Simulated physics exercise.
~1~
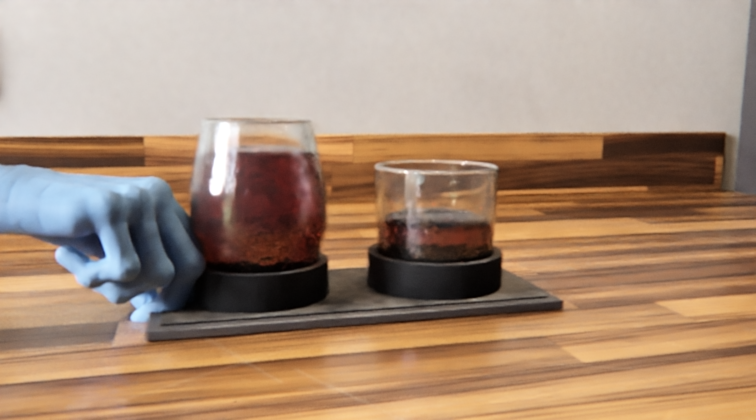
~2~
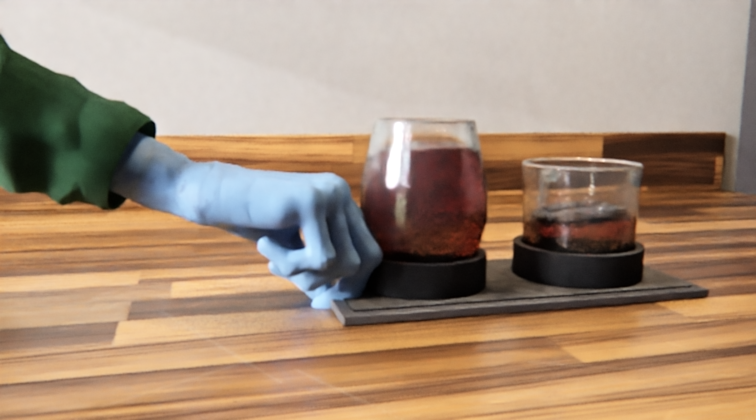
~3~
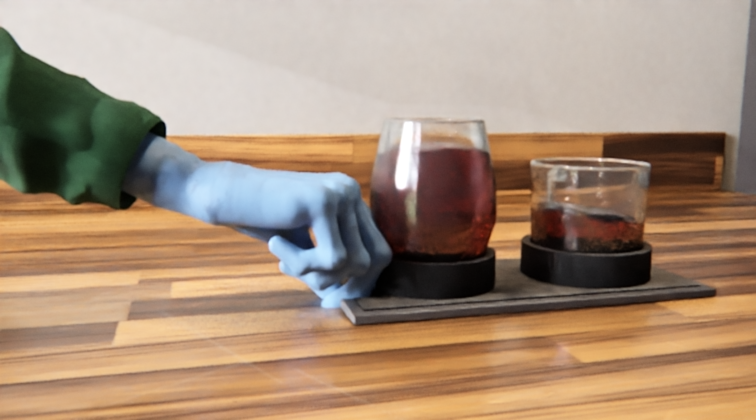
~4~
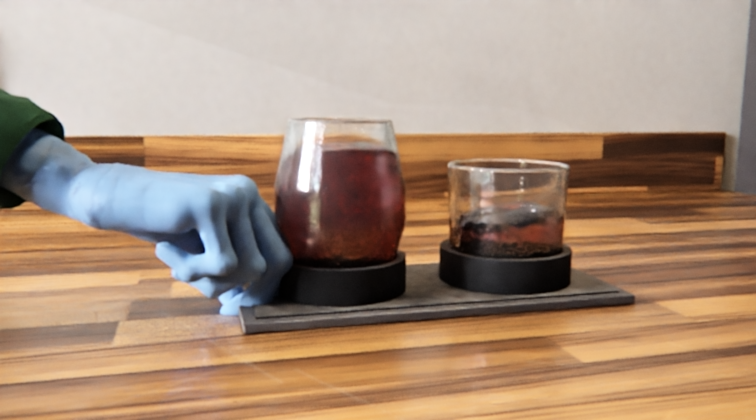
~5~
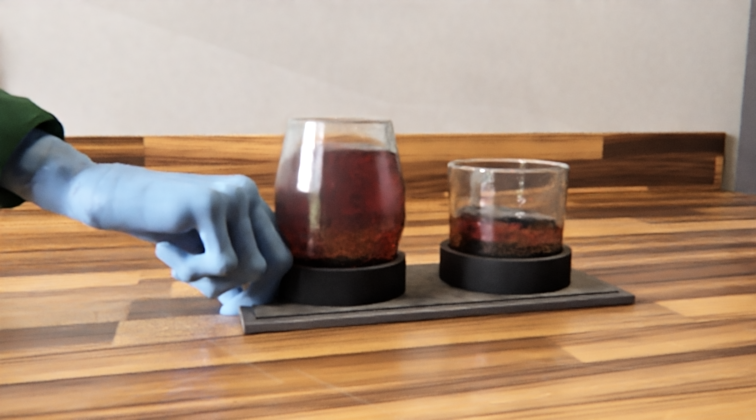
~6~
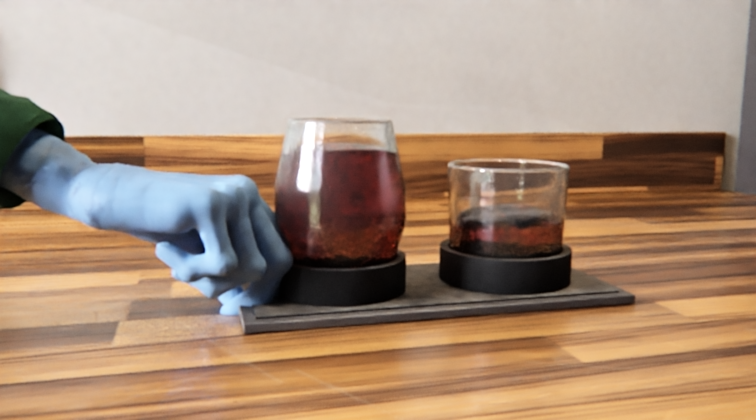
At the start, a blue hand grips the left end of a dark tray on a striped wooden worktop, with a round-bellied glass and a shorter clear cup of reddish tea sitting in black holders. The hand pushes the tray to the right, and a green sleeve comes into view behind it. After edging slightly farther right, the tray is drawn back left part of the way, while the tea tilts and ripples. The tray then stops and stays put with the hand still on it, both vessels upright and the tea still inside.
